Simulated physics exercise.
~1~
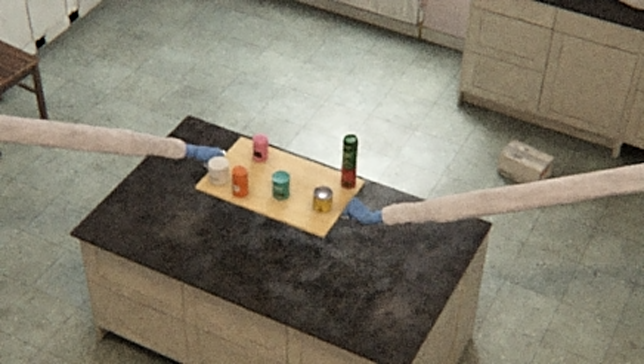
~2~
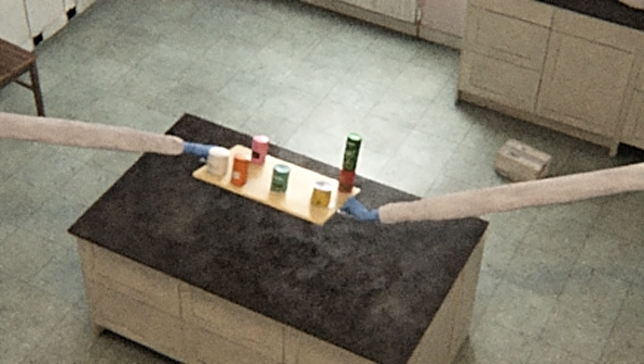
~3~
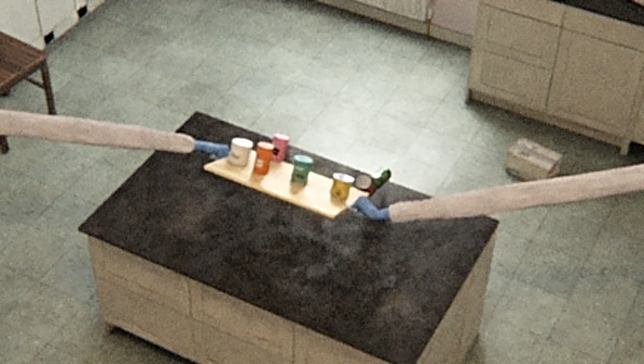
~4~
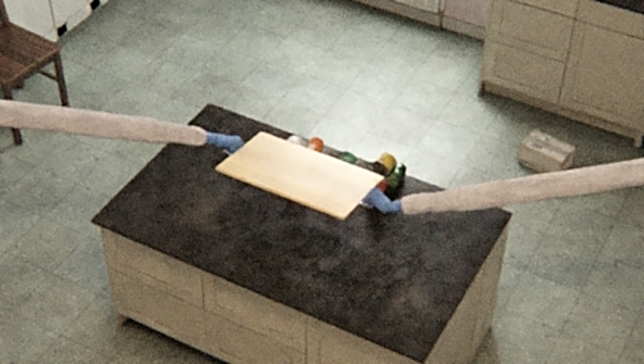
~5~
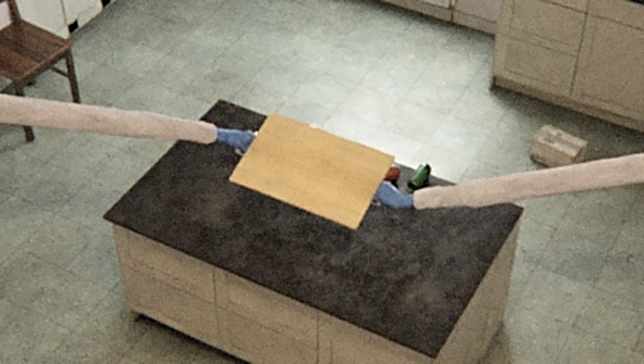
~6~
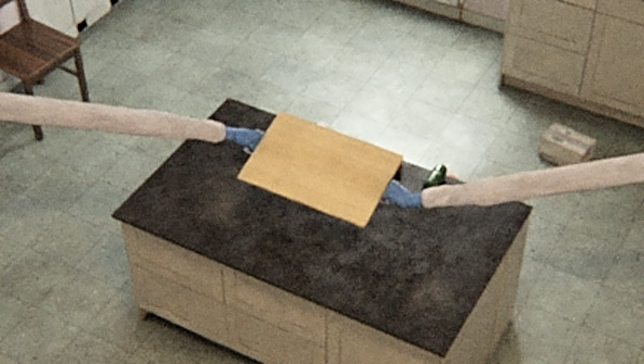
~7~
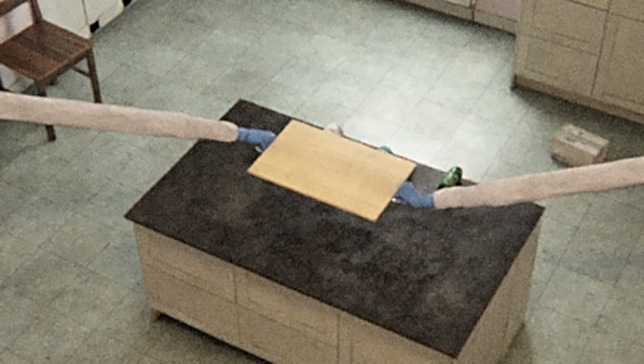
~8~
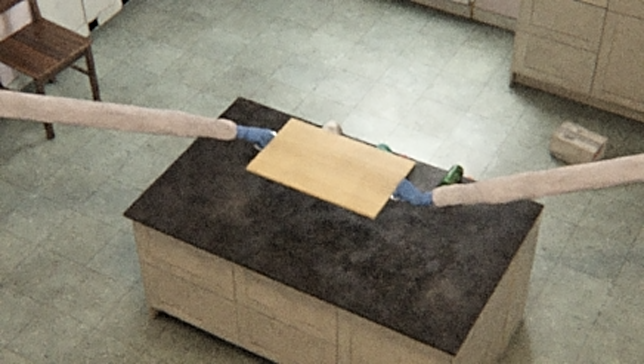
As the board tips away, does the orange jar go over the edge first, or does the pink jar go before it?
The pink jar goes first. It is already off the far edge while the orange jar is still leaning on the board.
